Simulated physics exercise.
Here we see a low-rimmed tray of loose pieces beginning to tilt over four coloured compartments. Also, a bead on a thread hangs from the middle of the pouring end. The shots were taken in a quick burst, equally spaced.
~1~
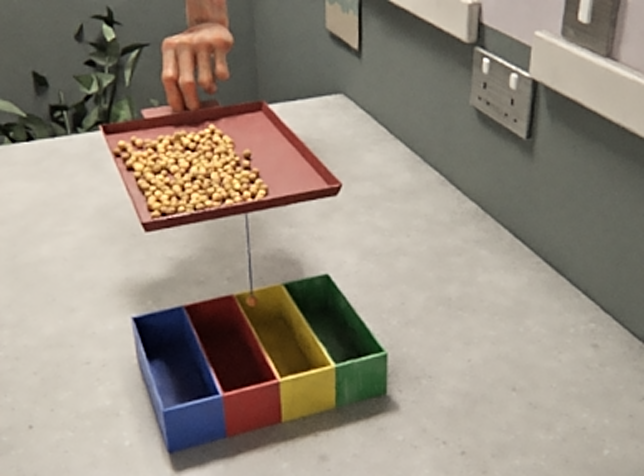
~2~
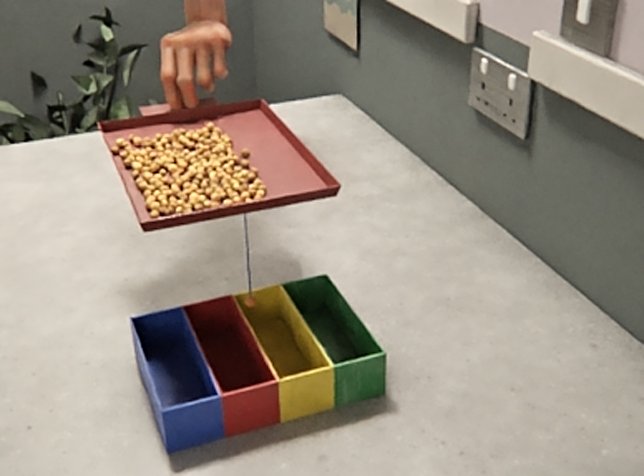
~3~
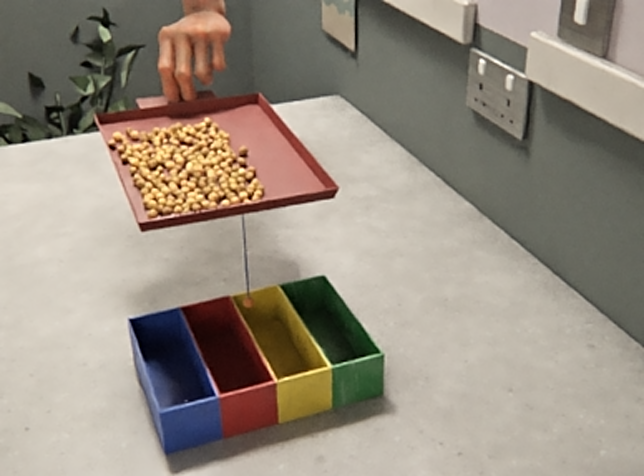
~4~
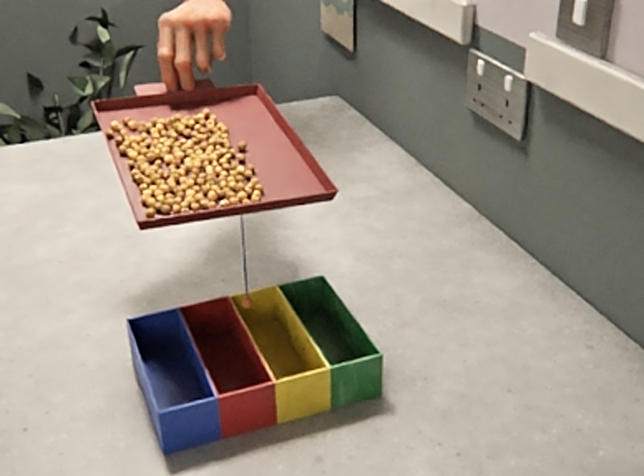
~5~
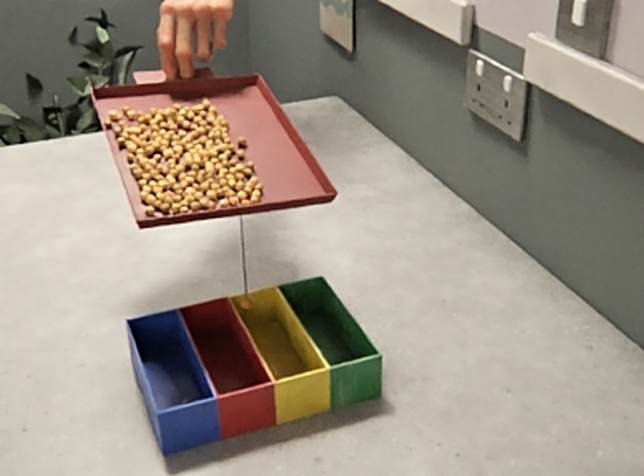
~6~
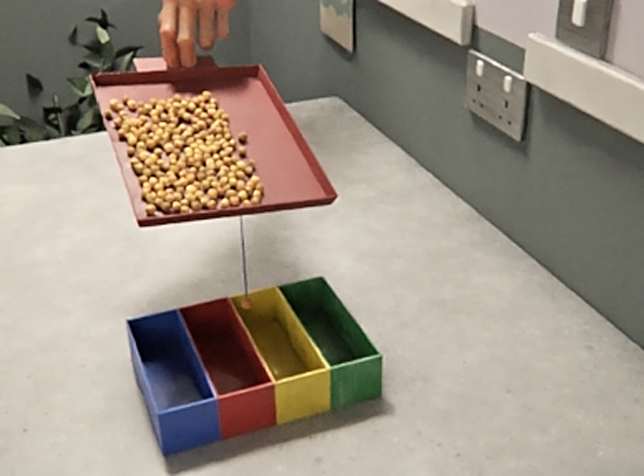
A hand at the top holds the far edge of a dark red, low-rimmed tray of tan chickpeas above a pale grey tabletop, seen from above at an angle, with leaves and wall sockets behind. Beneath a bead hanging on a thread sits an open box with blue, red, yellow and green compartments from left to right. The hand gradually raises the tray's far edge, tilting it towards the viewer, while the chickpeas stay bunched at left.
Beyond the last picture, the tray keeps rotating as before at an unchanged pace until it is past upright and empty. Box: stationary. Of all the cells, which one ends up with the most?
The green one ends up with the most.
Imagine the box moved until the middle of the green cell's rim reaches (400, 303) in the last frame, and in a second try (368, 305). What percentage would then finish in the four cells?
In order: 100 per cent and 100 per cent.
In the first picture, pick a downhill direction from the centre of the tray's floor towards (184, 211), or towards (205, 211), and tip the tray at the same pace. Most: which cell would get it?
That blue cell, then the blue cell.
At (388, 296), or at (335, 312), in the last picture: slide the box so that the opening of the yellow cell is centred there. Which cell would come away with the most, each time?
Try 1 - red. Try 2 - yellow.
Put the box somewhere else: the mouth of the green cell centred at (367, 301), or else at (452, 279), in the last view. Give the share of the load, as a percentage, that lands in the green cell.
In the first position around 20 percent, in the second around 0 percent.
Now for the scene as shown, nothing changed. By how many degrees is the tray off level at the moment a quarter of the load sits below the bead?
Approx. 95° from level.
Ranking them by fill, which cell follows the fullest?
Number two is yellow.
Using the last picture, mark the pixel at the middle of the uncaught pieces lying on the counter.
(397, 340), about.
Soon after the last picture, tray tipped steeply; nearly all on the tray; a stray few in the green cell; a stray few falling or outside the box.
A little later, tray tipped past a quarter turn; a small part on the tray; about a third in the green cell; about a quarter in the yellow cell; a stray few in the red cell; about a third falling or outside the box.
Later still, tray tipped past a quarter turn; about half in the green cell; about a quarter in the yellow cell; a small part in the red cell; a small part falling or outside the box.
At rest, tray tipped past a quarter turn; about half in the green cell; about a quarter in the yellow cell; a small part in the red cell; none in the blue cell; a small part outside the box.
